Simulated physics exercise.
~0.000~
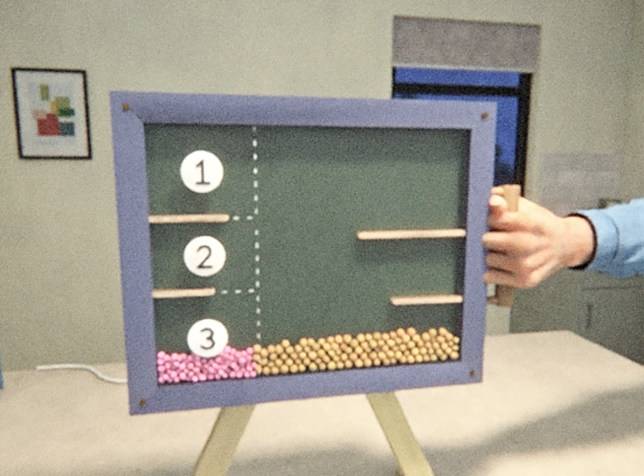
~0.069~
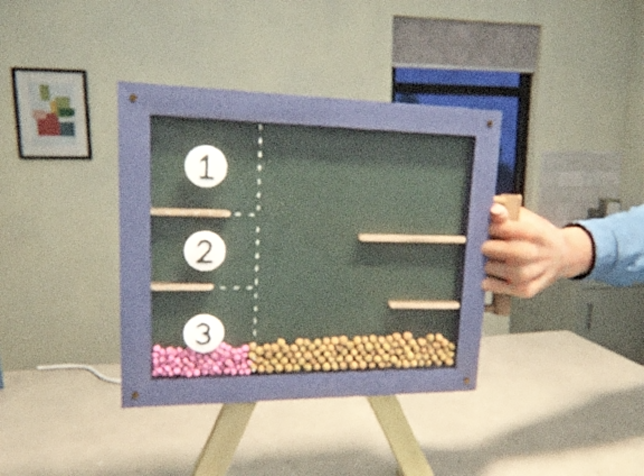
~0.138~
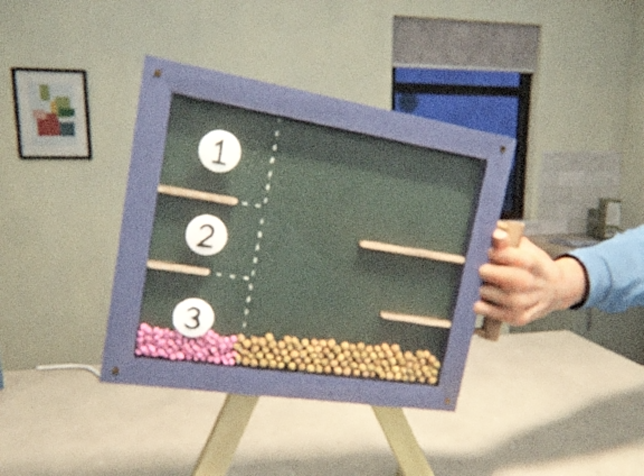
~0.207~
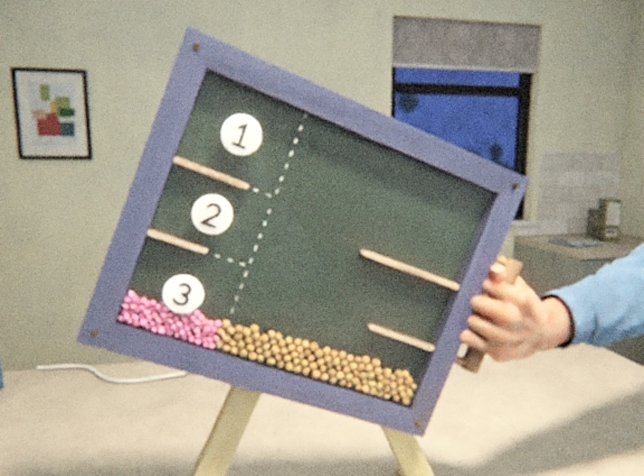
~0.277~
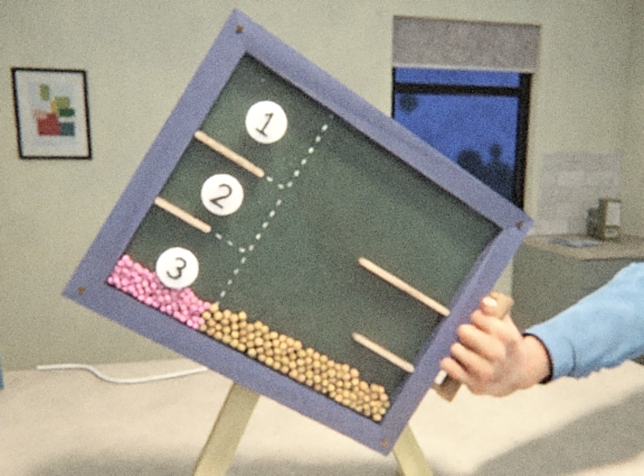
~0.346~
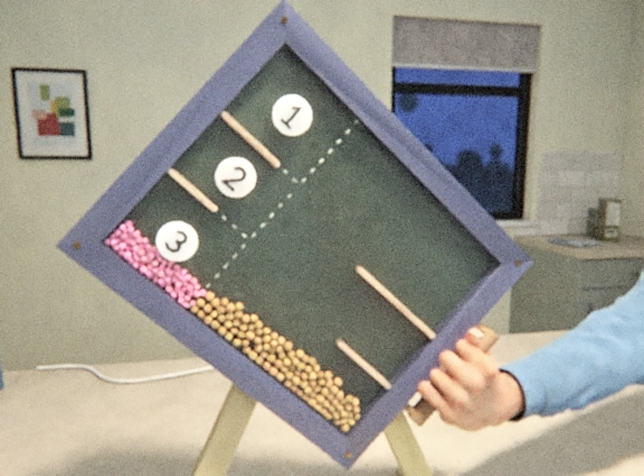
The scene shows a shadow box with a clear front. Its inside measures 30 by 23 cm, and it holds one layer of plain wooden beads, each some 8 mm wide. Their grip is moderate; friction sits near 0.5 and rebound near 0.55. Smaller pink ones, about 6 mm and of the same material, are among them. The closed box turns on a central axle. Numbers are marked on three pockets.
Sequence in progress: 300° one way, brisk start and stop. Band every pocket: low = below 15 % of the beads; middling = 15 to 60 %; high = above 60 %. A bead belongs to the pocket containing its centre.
No. 1 = middling; 2 = middling; 3 = middling.
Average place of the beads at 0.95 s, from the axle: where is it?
Roughly 11 centimetres to the left and 3 centimetres below.
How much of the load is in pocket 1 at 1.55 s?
25 %.
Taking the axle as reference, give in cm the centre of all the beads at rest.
It lies close to 6 centimetres left and 11 centimetres below.
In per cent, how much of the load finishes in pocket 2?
About 40 %.
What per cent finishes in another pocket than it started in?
Roughly 90 in a hundred.
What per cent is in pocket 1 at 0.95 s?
Some 0 per cent.
After 0.95 s, it stands 137° clockwise; the beads' middle is 11 cm left of and 3 cm below the centre; nothing in the marked areas.
After 1.55 s, it has come round 231° clockwise; the beads' middle is 1 cm left of and level with the centre; no. 1, 25 %, no. 2, 10 %.
After 2.06 s, it has come round 300° clockwise; the beads' middle is 6 cm left of and 11 cm below the centre; no. 1, 30 %, no. 2, 40 %, no. 3, 30 %.
All still by 2.8 s, it has come round 300° clockwise; no. 1, 30 %, no. 2, 40 %, no. 3, 30 %.
